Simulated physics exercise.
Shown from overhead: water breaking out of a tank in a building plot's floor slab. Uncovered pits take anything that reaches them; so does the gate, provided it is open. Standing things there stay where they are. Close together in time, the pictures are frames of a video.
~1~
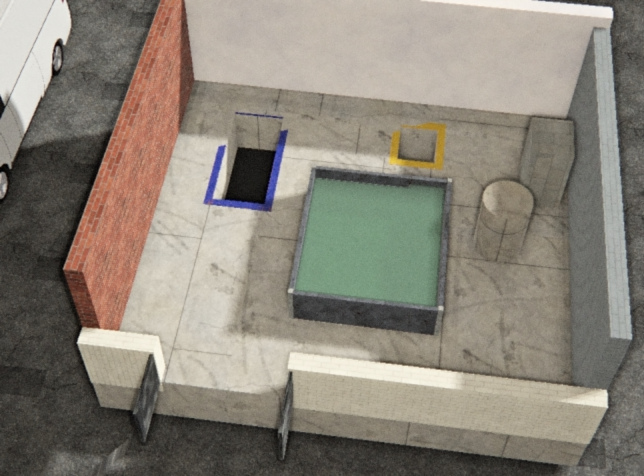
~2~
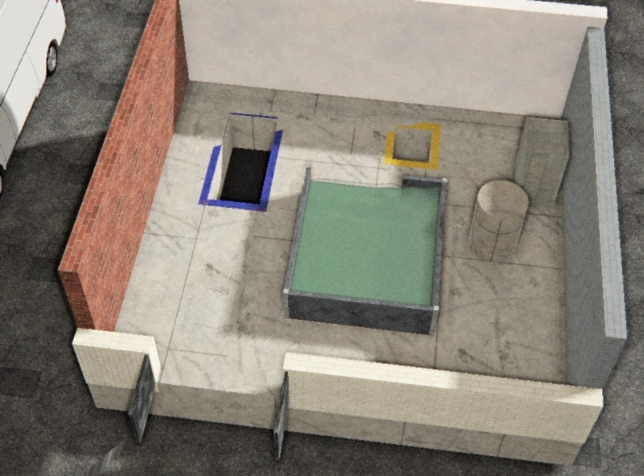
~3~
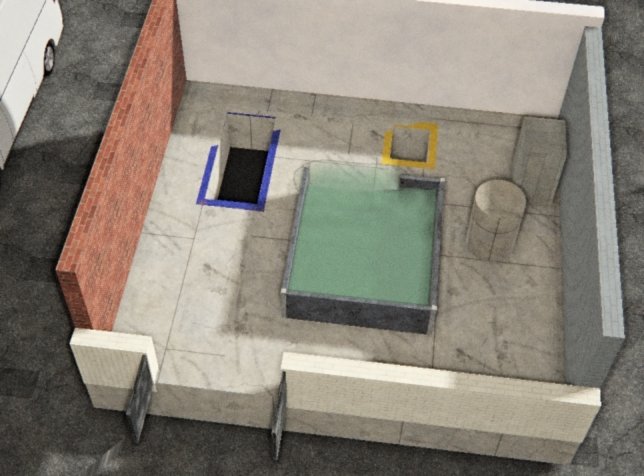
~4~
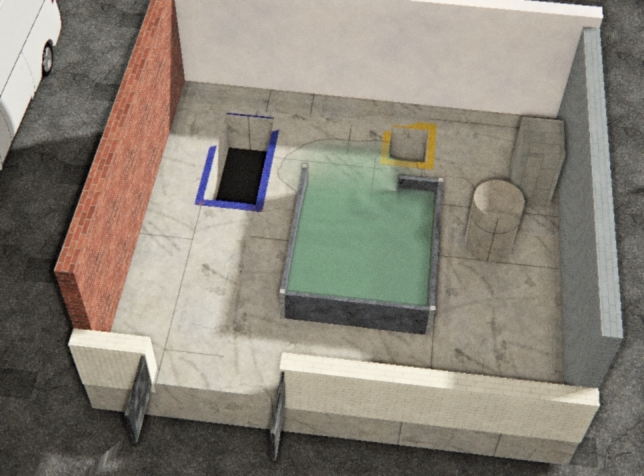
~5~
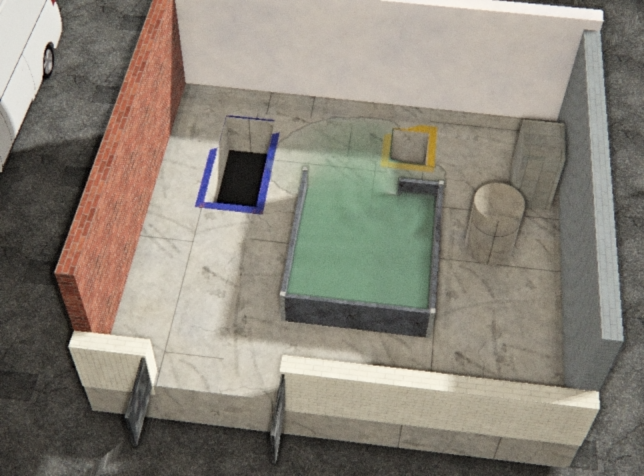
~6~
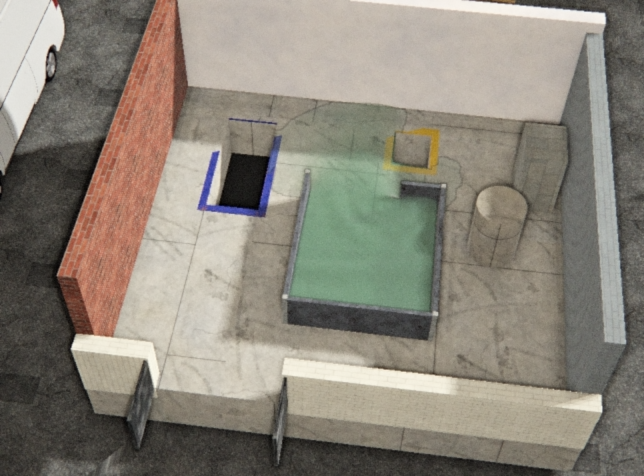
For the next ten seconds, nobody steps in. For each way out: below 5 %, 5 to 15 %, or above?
As I see it, the gate drains a share short of five per cent; the yellow pit drains a share exceeding fifteen per cent; the blue pit drains a share exceeding fifteen per cent.
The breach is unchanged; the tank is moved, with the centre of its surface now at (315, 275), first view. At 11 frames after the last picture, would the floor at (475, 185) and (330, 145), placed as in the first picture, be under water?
One after the other, they come out spared and submerged.
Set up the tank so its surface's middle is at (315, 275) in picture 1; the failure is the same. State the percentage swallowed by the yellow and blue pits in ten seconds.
Ten seconds on: Yellow pit 20 percent, blue pit 40 percent.
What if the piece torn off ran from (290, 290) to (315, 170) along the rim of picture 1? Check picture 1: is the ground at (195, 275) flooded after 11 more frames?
Lab note: Point logged as inundated.
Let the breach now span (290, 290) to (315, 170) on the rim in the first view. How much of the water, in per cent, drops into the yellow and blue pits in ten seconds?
Yellow: 2 percent; blue: 40 percent.
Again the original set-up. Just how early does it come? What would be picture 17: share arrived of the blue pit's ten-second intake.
Close to 10 percent.
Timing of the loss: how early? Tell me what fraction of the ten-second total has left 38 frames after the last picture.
Close to 70 per cent.
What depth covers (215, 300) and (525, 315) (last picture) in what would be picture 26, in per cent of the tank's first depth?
Respectively, around 0 and 0 percent.
A moment on, water covers 15 % of the floor; the gate 0 %, the yellow pit 4 %, the blue pit 1 %.
Next, water covers 25 % of the floor; the gate 0 %, the yellow pit 7 %, the blue pit 4 %.
Then, water covers 40 % of the floor; the gate 0 %, the yellow pit 12 %, the blue pit 10 %.
Later, water covers 65 % of the floor; the gate 0 %, the yellow pit 19 %, the blue pit 21 %.
In the end, water covers 75 % of the floor; the gate 3 %, the yellow pit 25 %, the blue pit 28 %.
